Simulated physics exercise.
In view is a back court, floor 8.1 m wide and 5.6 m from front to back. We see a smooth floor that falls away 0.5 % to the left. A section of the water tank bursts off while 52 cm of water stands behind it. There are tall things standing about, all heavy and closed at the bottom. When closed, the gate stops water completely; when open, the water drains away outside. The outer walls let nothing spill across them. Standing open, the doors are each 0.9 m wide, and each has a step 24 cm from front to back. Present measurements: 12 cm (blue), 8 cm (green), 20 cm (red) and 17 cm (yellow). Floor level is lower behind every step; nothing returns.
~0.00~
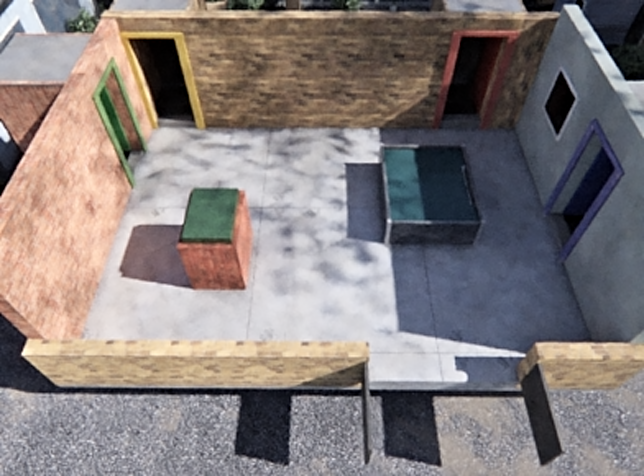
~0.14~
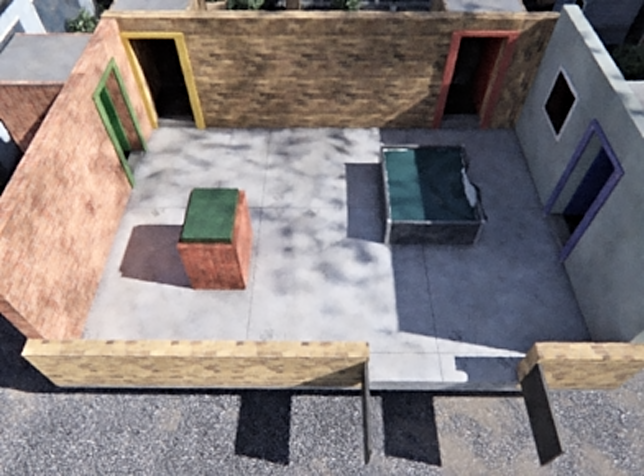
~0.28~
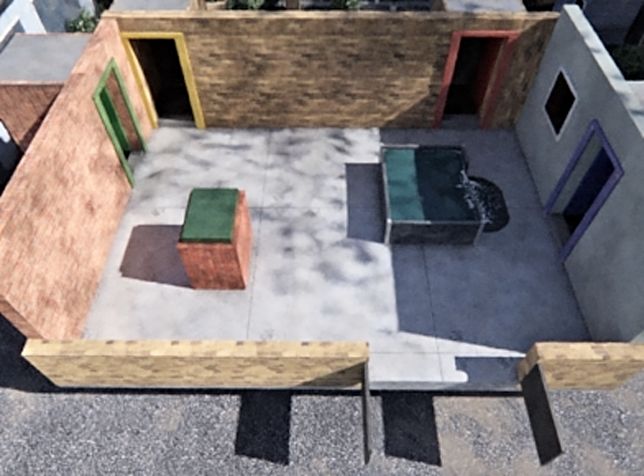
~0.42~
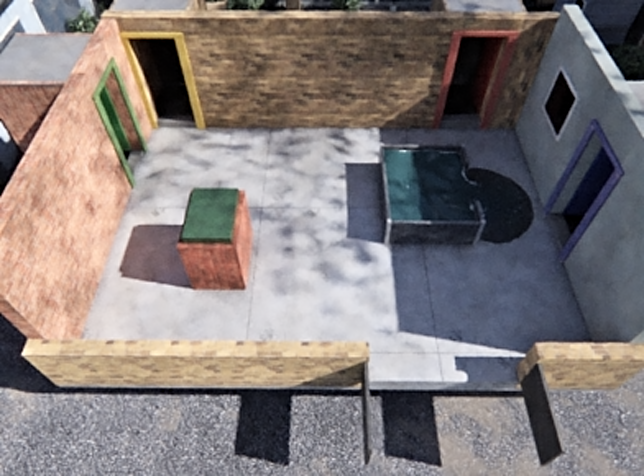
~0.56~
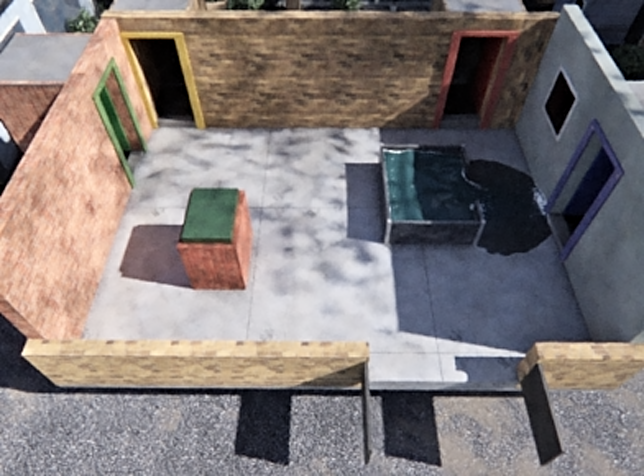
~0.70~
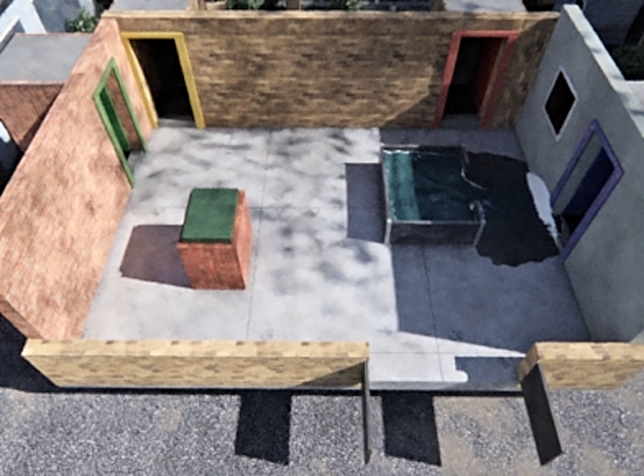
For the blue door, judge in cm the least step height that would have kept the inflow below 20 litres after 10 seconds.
A step of about 19 cm.
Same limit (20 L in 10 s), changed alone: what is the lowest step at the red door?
Roughly 8.5 cm at the red door.
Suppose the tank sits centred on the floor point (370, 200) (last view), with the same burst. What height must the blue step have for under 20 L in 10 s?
Near 14.0 cm.
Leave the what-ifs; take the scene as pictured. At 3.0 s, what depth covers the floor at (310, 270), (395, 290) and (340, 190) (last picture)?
Ordered as asked: 0, 0, 0 cm.
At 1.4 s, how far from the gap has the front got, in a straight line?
Near 2.6 m, more or less.
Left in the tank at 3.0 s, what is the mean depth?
Around 23 cm on average.
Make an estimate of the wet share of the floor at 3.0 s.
Approximately 25 %.
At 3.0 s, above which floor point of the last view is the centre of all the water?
I'd say around (463, 204).
After 1.4 s water covers 10 % of the floor, deepest (32 cm) near (535, 207); 24 cm at the blue door, 18 litres in over its 12 cm step.
After 3.0 s water covers 25 % of the floor, deepest (22 cm) near (507, 128); 15 cm at the blue door, 72 litres in over its 12 cm step.
After 10.0 s water covers 85 % of the floor, deepest (7 cm) near (150, 139); 5 cm at the blue door, 83 litres in over its 12 cm step.
At the blue door as built, the water arrived by 0.7 s and peaked near 24 cm at 1.4 s.
With a step of 16 cm, 41 litres would have come in within the 10 s; with 22 cm, 10 litres. So under 20 litres takes about 19 cm.
